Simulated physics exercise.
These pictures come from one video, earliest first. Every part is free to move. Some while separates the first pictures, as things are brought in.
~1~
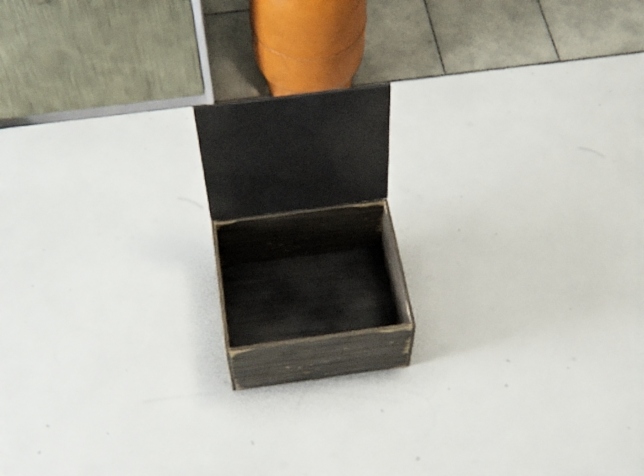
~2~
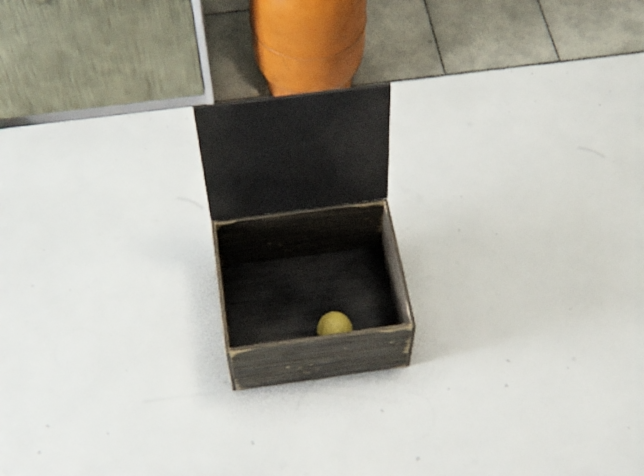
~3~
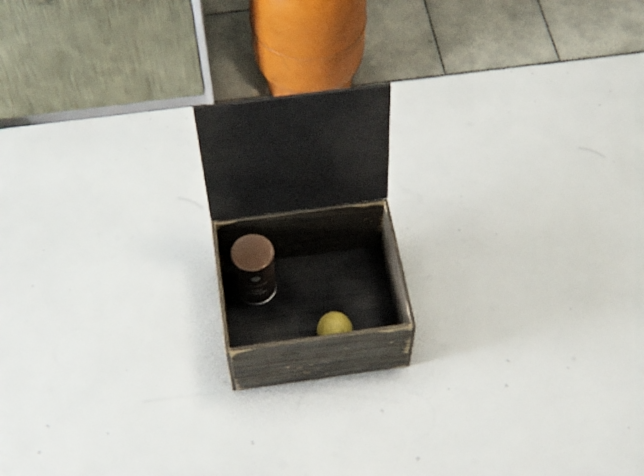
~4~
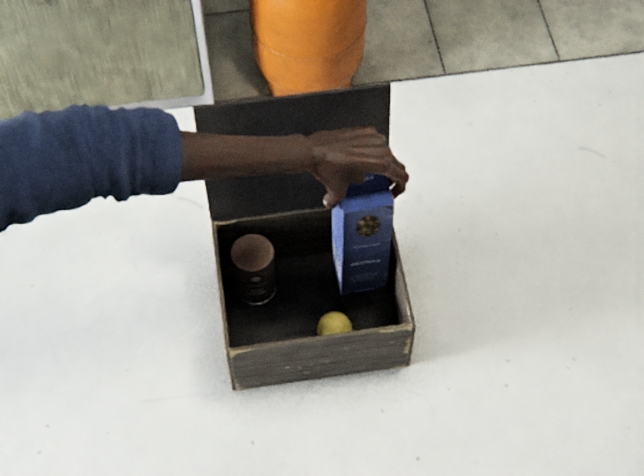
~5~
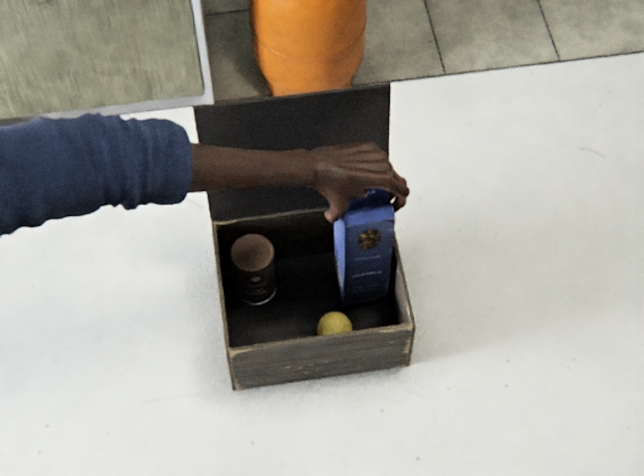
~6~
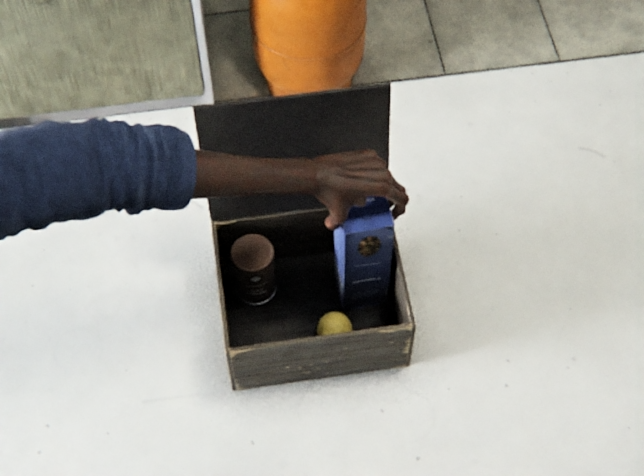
The clip shows an open dark wooden box on a white surface, where a yellow ball and then a brown tin appear inside, before a blue-sleeved arm reaches from the left and lowers a blue carton slightly at the right.
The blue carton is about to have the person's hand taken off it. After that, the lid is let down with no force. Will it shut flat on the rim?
No: Open.
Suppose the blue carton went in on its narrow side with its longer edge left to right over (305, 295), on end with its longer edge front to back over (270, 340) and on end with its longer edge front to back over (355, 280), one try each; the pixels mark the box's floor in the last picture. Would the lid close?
Lid down; lid left open; lid left open.
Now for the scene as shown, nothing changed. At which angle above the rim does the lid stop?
Near 20°.
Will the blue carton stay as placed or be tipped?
Simply put, the blue carton gets tilted.
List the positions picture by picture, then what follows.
In the first frame, the last thing is not in view yet.
In the second frame, the last thing is not in view yet.
In the third frame, the last thing is not in view yet; brown tin (254, 270).
The fourth frame shows on its way; blue carton (361, 232); brown tin (254, 270).
The fifth frame shows on its way; blue carton (363, 244); brown tin (254, 270).
The sixth frame shows put in, still held; blue carton (362, 251); brown tin (254, 270).
Then, 1.40 s on from there, lid 80° above the rim.
Then, 1.80 s on from there, lid 46° above the rim; blue carton turned 16° from how it was put near (368, 269).
Then, 2.00 s on from there, lid 24° above the rim; blue carton turned 46° from how it was put near (372, 291).
In the end, lid 21° above the rim; toppled in the box, blue carton; moved from the start, yellow lemon; brown tin unmoved. At the end, from the last picture's camera, blue carton near (370, 278).
